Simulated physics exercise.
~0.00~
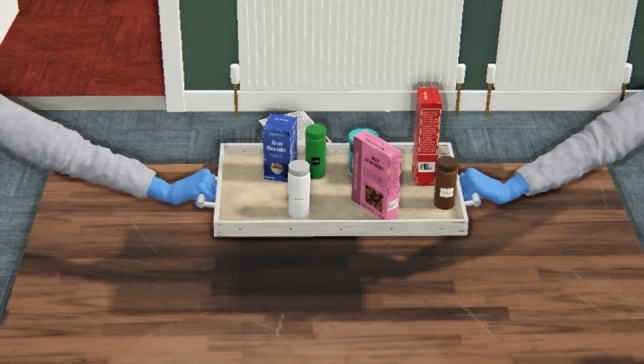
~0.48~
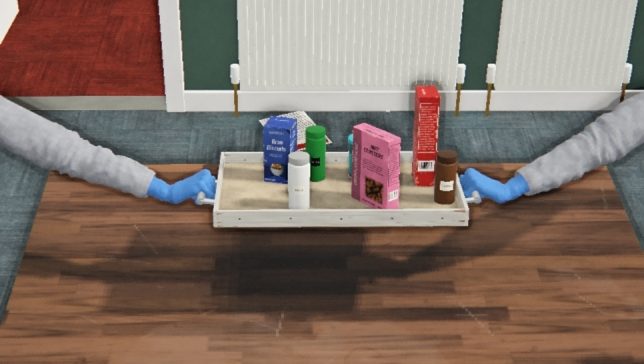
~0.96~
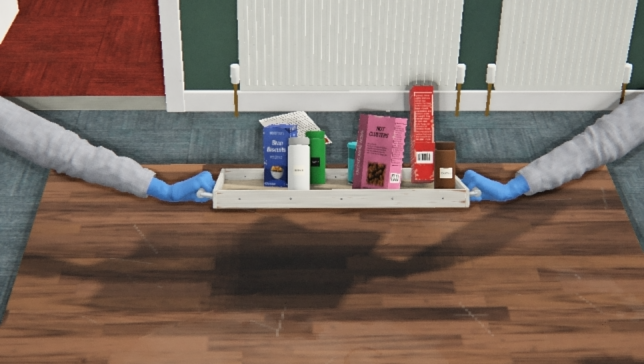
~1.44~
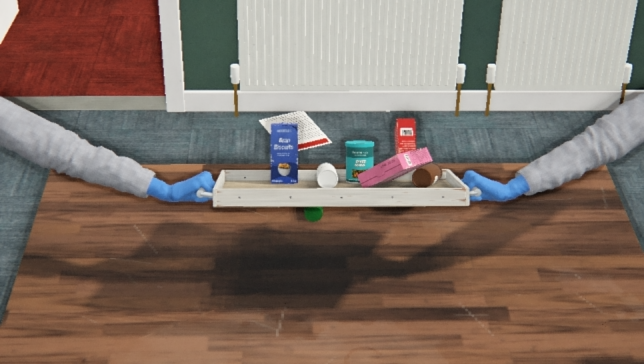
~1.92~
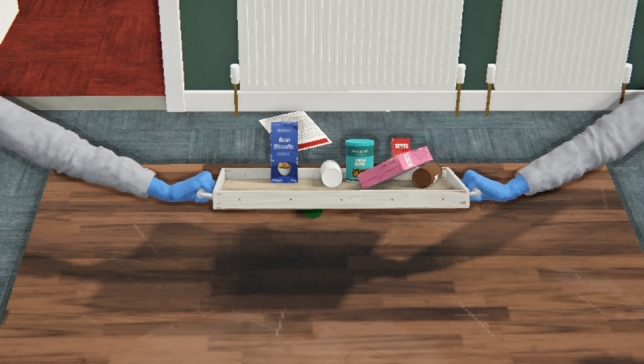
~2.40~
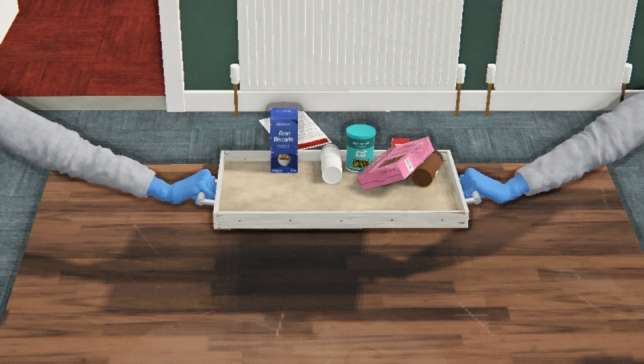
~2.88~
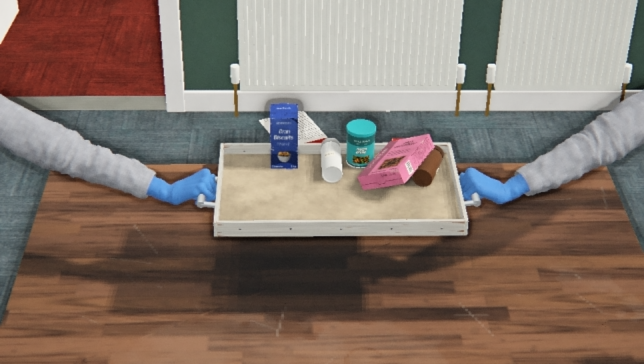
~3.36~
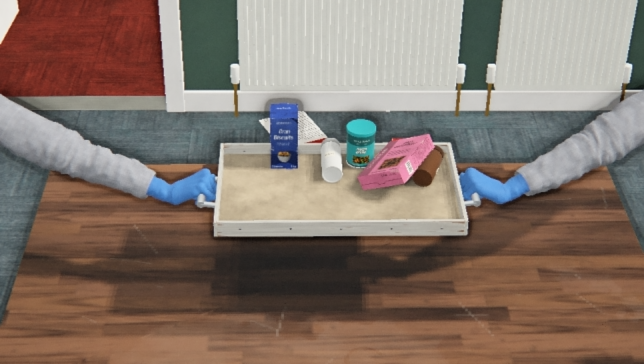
Two blue-gloved hands in grey sleeves hold a pale, shallow tray above a wooden floor, seen from the front and slightly above, with white radiators behind. On it stand a blue carton, a tall red carton, a pink packet, a turquoise tin and white, green and brown shakers. The hands tip the tray towards its far side, and the containers lean. The white and brown shakers and pink packet topple, while the green shaker and red carton go off the tray. The hands level it again, leaving those three lying near the blue carton and turquoise tin, both still upright.
